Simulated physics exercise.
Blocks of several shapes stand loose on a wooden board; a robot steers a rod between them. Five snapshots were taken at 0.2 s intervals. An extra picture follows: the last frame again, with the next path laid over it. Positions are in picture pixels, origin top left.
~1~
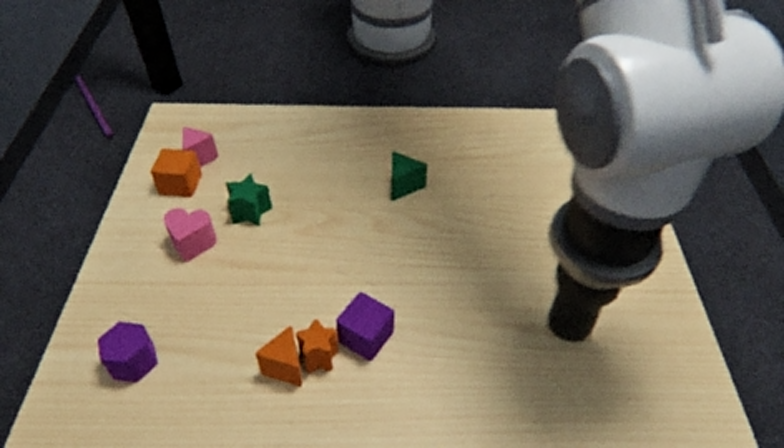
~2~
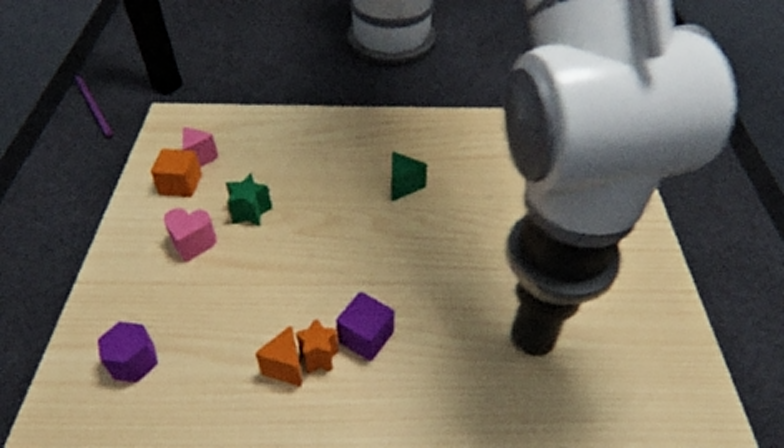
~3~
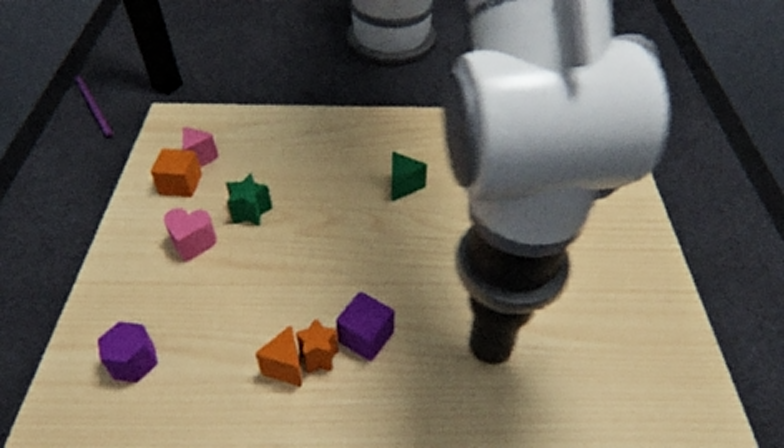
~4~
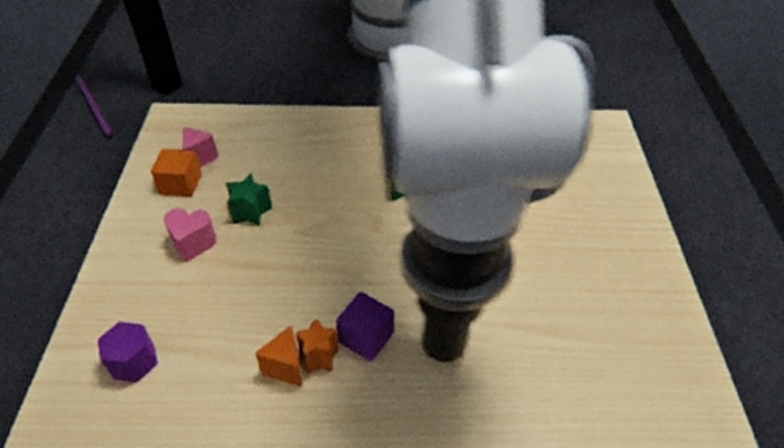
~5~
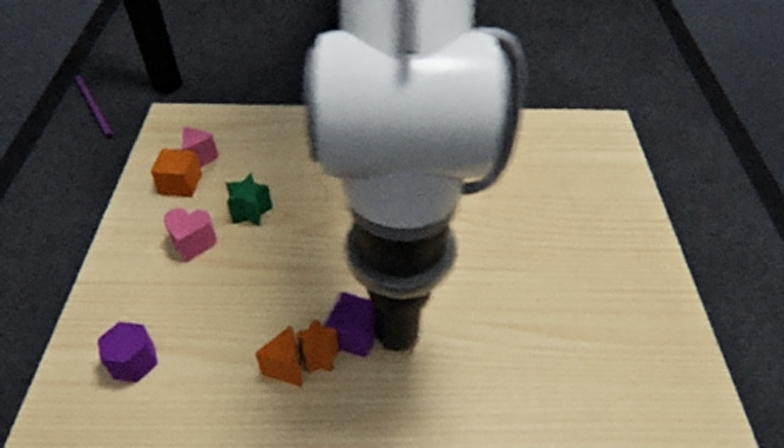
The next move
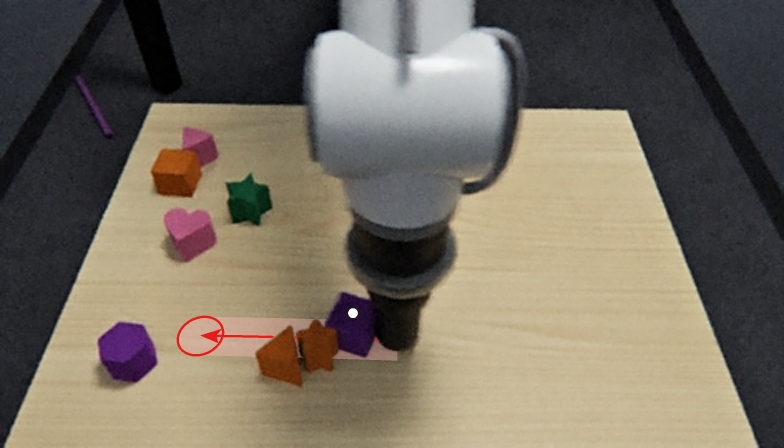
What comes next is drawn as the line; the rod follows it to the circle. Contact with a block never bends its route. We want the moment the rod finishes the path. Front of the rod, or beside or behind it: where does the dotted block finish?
Lost on the way.
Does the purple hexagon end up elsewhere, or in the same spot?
From what I can tell, it will keep its place.
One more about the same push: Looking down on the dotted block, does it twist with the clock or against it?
It twists with the clock when seen from above.
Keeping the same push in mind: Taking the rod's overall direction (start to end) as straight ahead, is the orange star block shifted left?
The answer is yes.
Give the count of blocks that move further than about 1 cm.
Three or more shift.
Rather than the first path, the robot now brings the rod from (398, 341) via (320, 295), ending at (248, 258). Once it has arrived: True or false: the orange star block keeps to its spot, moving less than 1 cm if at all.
This is false.
The line goes from (398, 341) directly to (201, 336); the dot is on the purple four-sided block.
The first path, step by step. One third of the way, rod (329, 330); orange triangular block (263, 359), turned 30° anticlockwise; orange star block (291, 341), turned 20° anticlockwise; purple four-sided block (288, 301).
Two thirds of the way, rod (264, 328); orange triangular block (240, 379), turned 80° anticlockwise; orange star block (242, 348), turned 85° anticlockwise; purple four-sided block (235, 287), turned 40° clockwise.
At the end, rod (197, 327); purple hexagon unmoved; orange triangular block (238, 381), turned 85° anticlockwise; orange star block (231, 349), turned 110° anticlockwise; purple four-sided block (218, 277), turned 70° clockwise.
